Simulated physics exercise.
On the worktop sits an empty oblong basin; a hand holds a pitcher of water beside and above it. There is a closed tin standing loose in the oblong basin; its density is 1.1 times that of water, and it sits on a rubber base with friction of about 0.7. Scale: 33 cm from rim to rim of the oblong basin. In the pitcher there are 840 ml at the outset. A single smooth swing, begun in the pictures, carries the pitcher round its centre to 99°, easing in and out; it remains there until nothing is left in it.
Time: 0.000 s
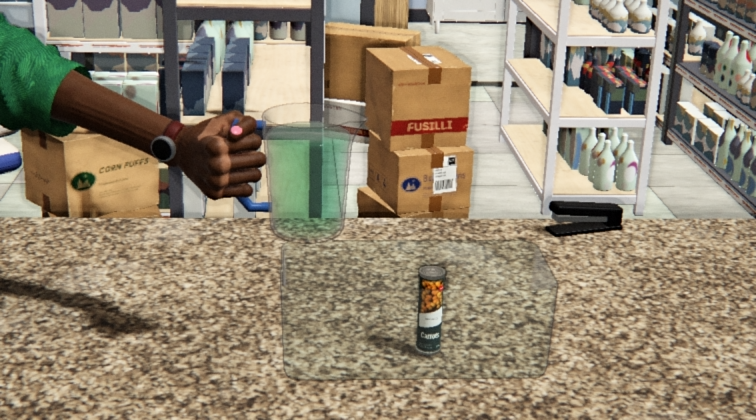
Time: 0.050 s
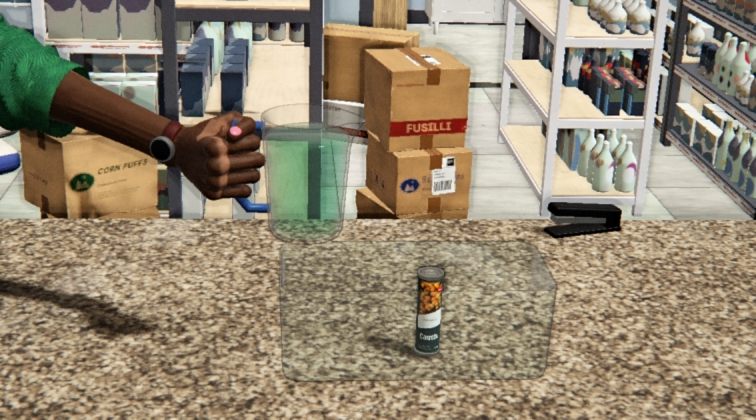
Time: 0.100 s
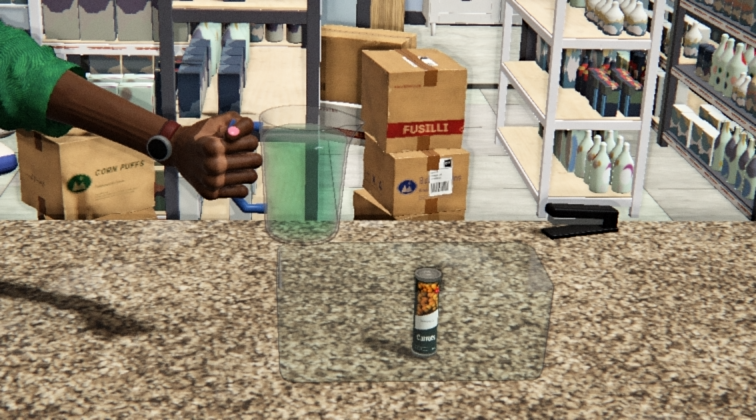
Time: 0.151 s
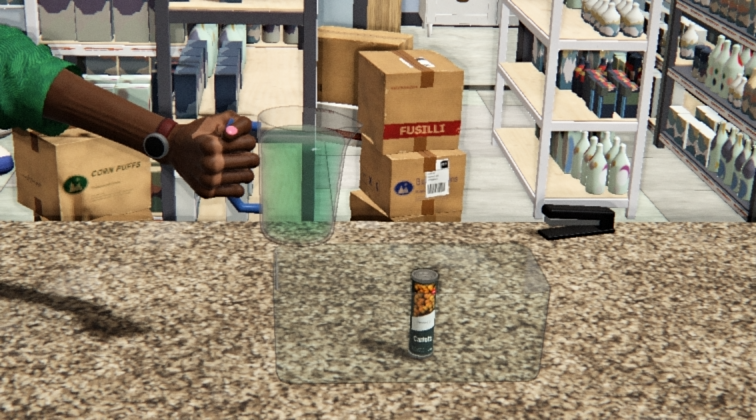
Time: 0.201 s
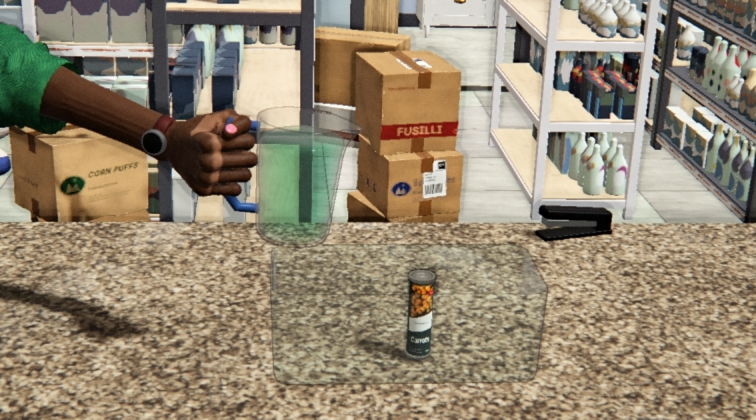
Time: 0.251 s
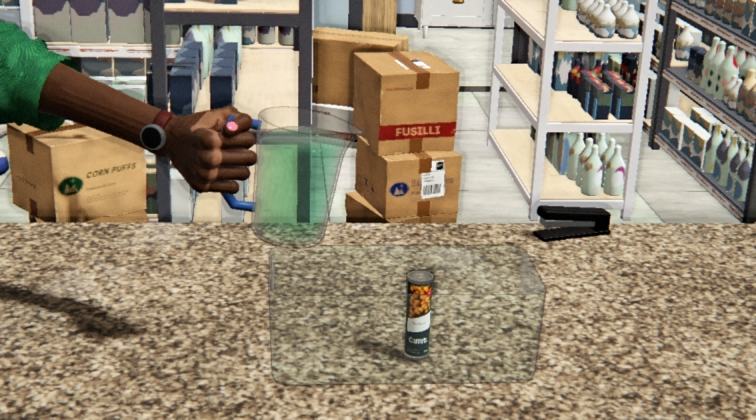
A pitcher of water, held by a hand above and beside an empty oblong basin on a speckled worktop, starts out upright and almost still. It then leans slightly toward the right, gripped by its handle, while the closed tin stays standing in the clear basin.
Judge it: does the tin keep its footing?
No, it tips over.
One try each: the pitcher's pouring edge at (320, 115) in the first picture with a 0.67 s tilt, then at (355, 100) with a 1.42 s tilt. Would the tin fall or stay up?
Run one: It does not tip. Run two: It tumbles.
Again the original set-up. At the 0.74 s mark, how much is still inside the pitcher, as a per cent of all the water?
90 %.
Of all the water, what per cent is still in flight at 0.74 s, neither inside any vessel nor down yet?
Near 9 per cent at that time.
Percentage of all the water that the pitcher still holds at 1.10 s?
About 48 percent.
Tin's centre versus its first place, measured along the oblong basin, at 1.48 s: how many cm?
It has moved some 8 cm.
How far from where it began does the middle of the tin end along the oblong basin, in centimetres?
Looks like roughly 8.5 cm in total.
Then, 0.74 s in, the tilt is 55° and 89 per cent is still to pour; the tin stands where it began.
Then, 1.10 s in, the tilt is 89° and 47 per cent is still to pour; the tin stands where it began.
Then, 1.48 s in, the tilt is 99° and 7 per cent is still to pour; the tin lies on its side.
Then, 1.89 s in, the tilt is 99° and 0 per cent is still to pour; the tin lies on its side.
Finally, the tin lies on its side.
